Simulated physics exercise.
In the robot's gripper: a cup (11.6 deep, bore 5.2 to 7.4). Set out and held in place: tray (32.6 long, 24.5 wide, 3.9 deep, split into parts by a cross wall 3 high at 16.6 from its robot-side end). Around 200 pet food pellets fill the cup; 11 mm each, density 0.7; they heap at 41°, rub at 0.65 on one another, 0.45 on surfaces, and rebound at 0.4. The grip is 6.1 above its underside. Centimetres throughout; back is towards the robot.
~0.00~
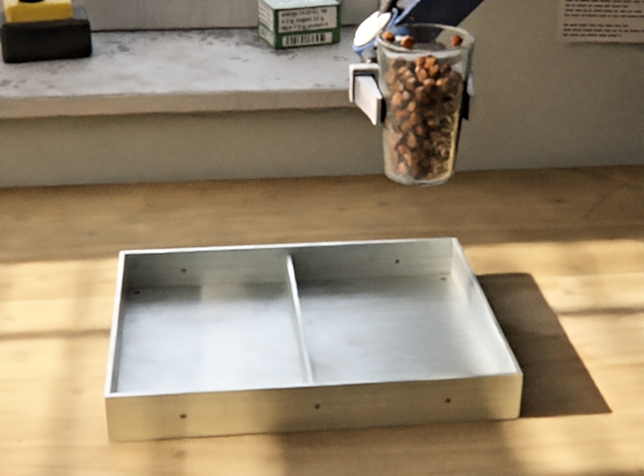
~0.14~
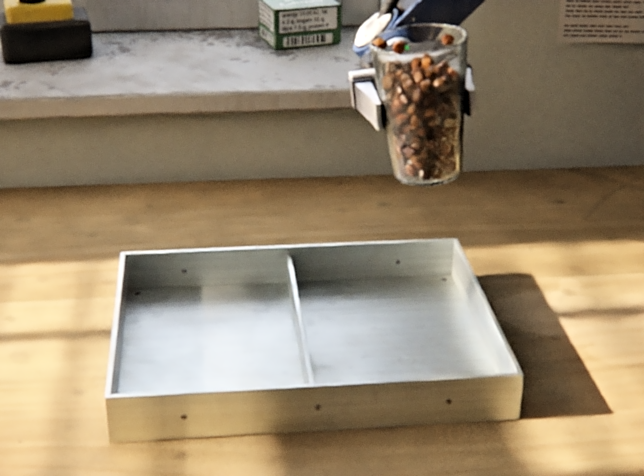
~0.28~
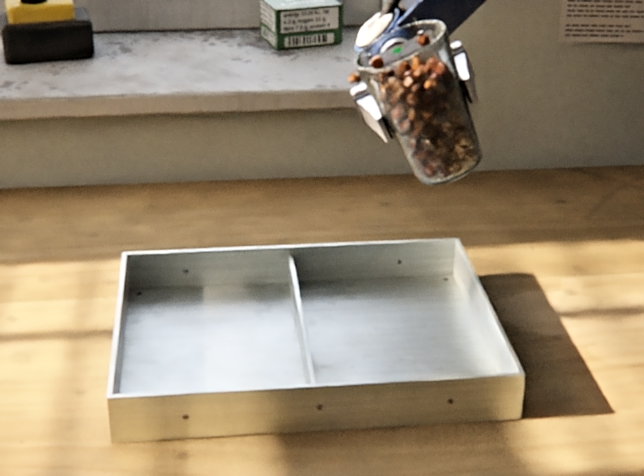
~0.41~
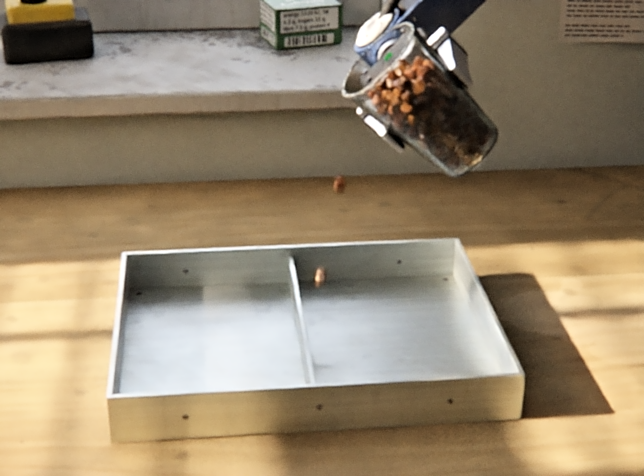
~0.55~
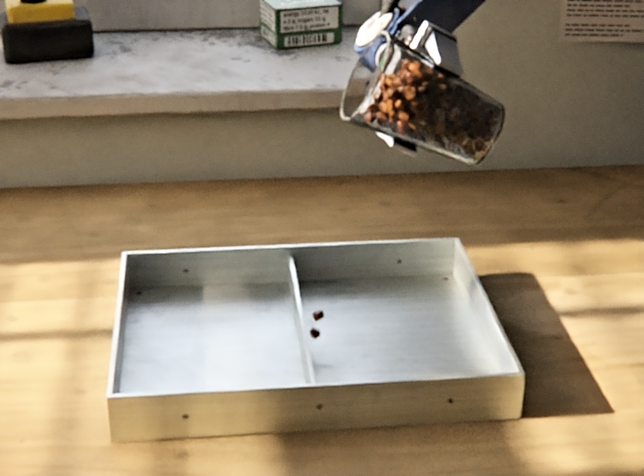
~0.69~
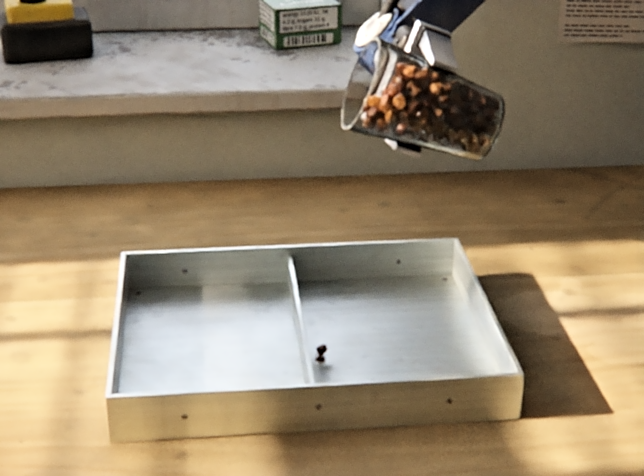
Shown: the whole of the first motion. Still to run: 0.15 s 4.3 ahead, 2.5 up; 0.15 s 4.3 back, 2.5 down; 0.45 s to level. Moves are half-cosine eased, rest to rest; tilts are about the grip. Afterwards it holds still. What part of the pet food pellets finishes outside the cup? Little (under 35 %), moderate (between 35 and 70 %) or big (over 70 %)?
Answer: Little; under 35 % of the pet food pellets finish outside the cup.
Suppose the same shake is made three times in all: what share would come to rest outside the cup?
It would be near 45 per cent.
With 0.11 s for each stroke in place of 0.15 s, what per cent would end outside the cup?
It would be near 60 per cent.
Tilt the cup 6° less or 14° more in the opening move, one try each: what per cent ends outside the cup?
Some 15 and 45 per cent.
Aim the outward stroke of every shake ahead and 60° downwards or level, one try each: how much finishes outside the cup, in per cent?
Some 0 and 10 per cent.
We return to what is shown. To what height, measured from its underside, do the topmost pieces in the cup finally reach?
Some 10.5 cm.
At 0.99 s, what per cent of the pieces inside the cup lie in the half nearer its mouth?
Some 55 per cent.
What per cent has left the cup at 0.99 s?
Some 15 per cent.
After 0.99 s, tilted 69° forward, highest piece 24 above the table; 168 in the cup, 2 in the robot-side part, 27 in flight or on a rim.
After 1.29 s, tilted 17° forward, highest piece 28 above the table; 161 in the cup, 22 in the far-side part, 14 in the robot-side part.
After 1.64 s, level, highest piece 27 above the table; 161 in the cup, 22 in the far-side part, 14 in the robot-side part.
After 2.69 s, level, highest piece 27 above the table; 161 in the cup, 22 in the far-side part, 14 in the robot-side part.
At rest, 161 in the cup, 22 in the far-side part, 14 in the robot-side part. That is 18 % outside the cup.
